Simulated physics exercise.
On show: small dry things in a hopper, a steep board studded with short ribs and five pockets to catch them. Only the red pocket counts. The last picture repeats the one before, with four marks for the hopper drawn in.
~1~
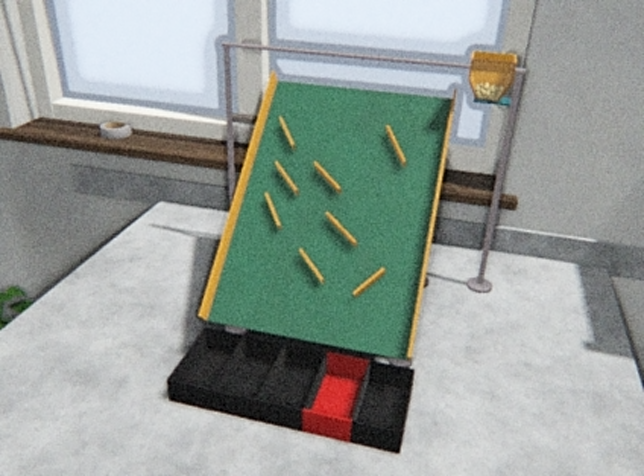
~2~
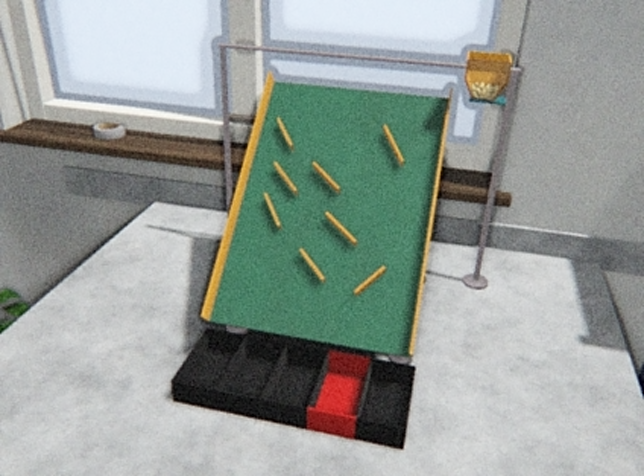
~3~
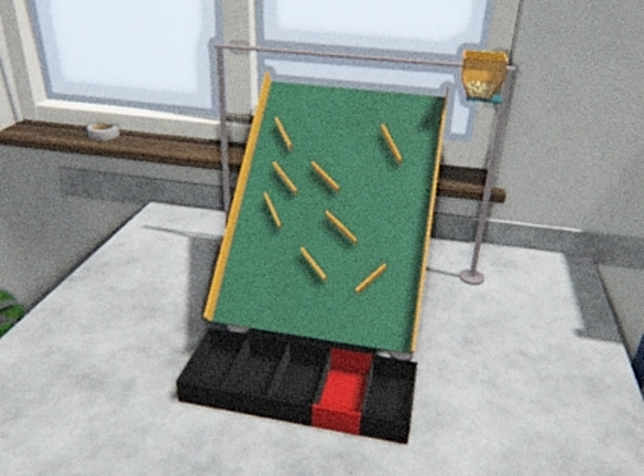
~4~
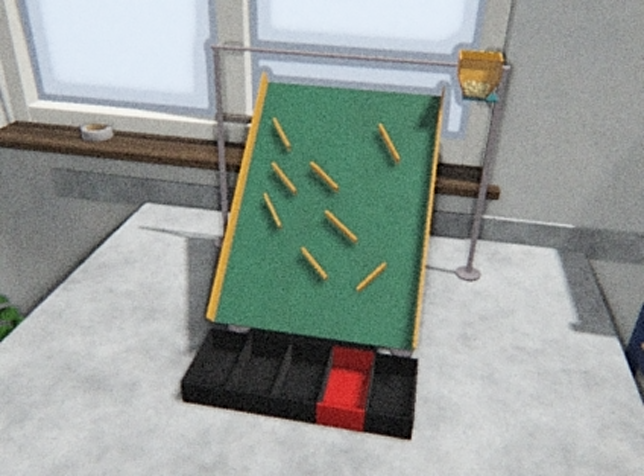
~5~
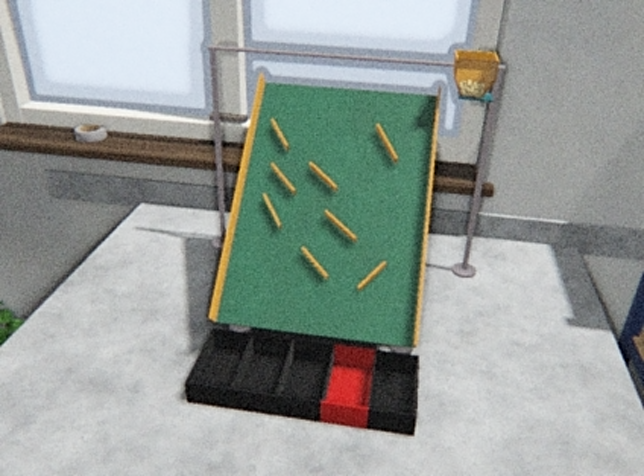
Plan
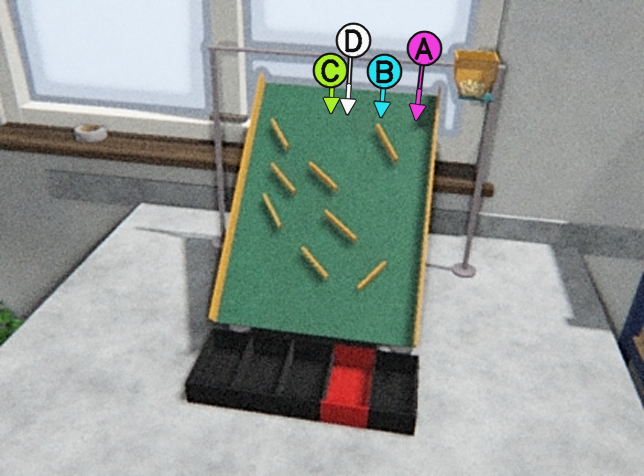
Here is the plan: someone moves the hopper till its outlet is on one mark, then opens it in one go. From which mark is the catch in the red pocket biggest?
Use mark C.
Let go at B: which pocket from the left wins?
It is the fifth one.
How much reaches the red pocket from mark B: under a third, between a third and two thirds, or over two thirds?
Mark B gives under a third.
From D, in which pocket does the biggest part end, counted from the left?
The third.
On the marked copy, mark A meets the board at (416, 114); mark B meets the board at (381, 111); mark C meets the board at (331, 107); mark D meets the board at (347, 108).
Choosing A, a stray few in the red pocket, nearly all in other pockets, a small part outside the box.
Choosing B, a stray few in the red pocket, nearly all in other pockets, a small part outside the box.
Choosing C, about a quarter in the red pocket, about two thirds in other pockets.
Choosing D, a small part in the red pocket, most in other pockets, a stray few outside the box.
